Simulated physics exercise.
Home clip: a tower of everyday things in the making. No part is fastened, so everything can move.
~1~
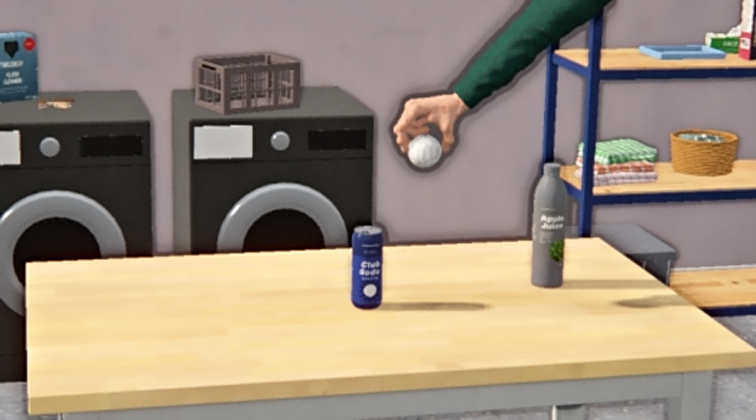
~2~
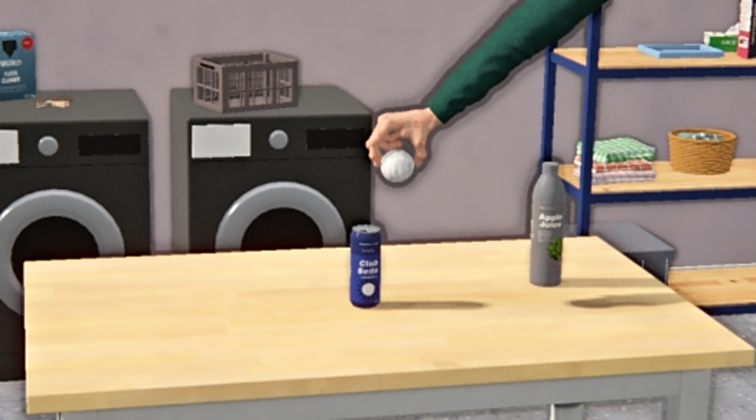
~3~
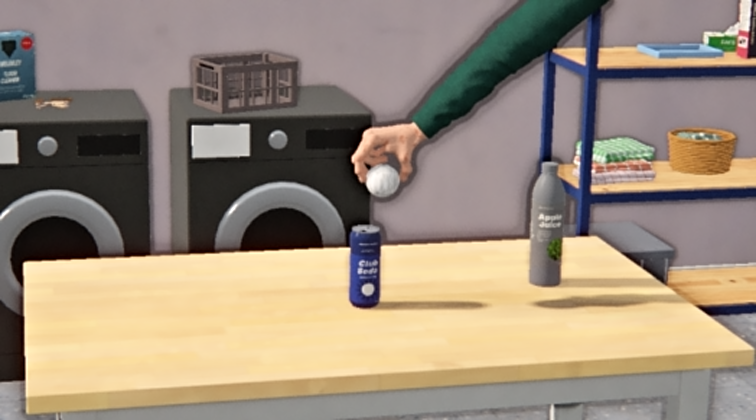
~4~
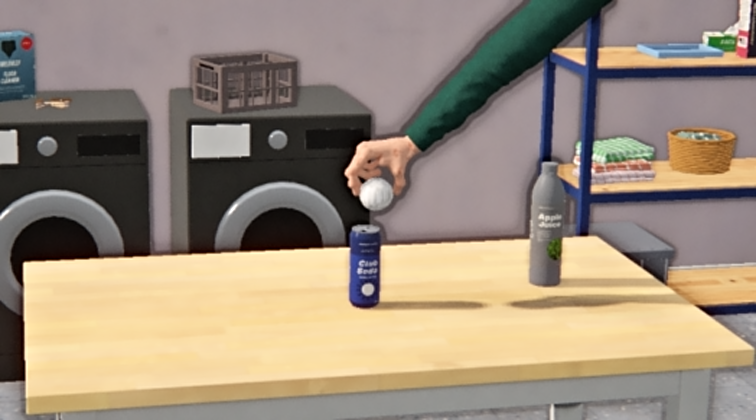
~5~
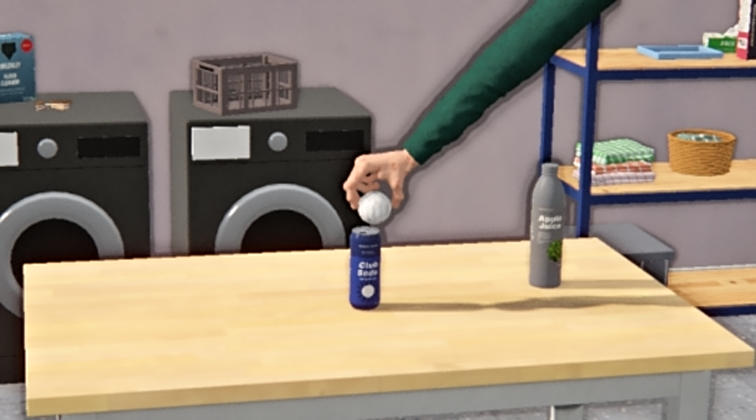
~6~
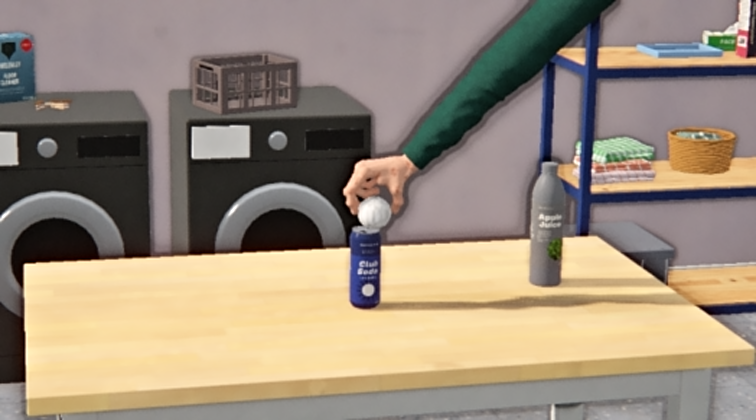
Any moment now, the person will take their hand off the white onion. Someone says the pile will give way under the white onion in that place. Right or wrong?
Wrong, it holds.
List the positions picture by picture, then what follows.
In the first frame, on its way; white onion (425, 151); blue can (367, 268).
In the second frame, on its way; white onion (397, 166); blue can (366, 267).
In the third frame, on its way; white onion (383, 181); blue can (365, 267).
In the fourth frame, on its way; white onion (377, 194); blue can (365, 267).
In the fifth frame, on its way; white onion (375, 207); blue can (365, 269).
In the sixth frame, in place under the hand; white onion (375, 213); blue can (365, 268).
Then, 0.30 s after the last picture, nothing has stirred.
Then, 0.70 s after the last picture, white onion resting near (375, 213).
At rest, all 3 in place. Seen from the same camera at the end, white onion near (375, 213). The pile keeps its balance.
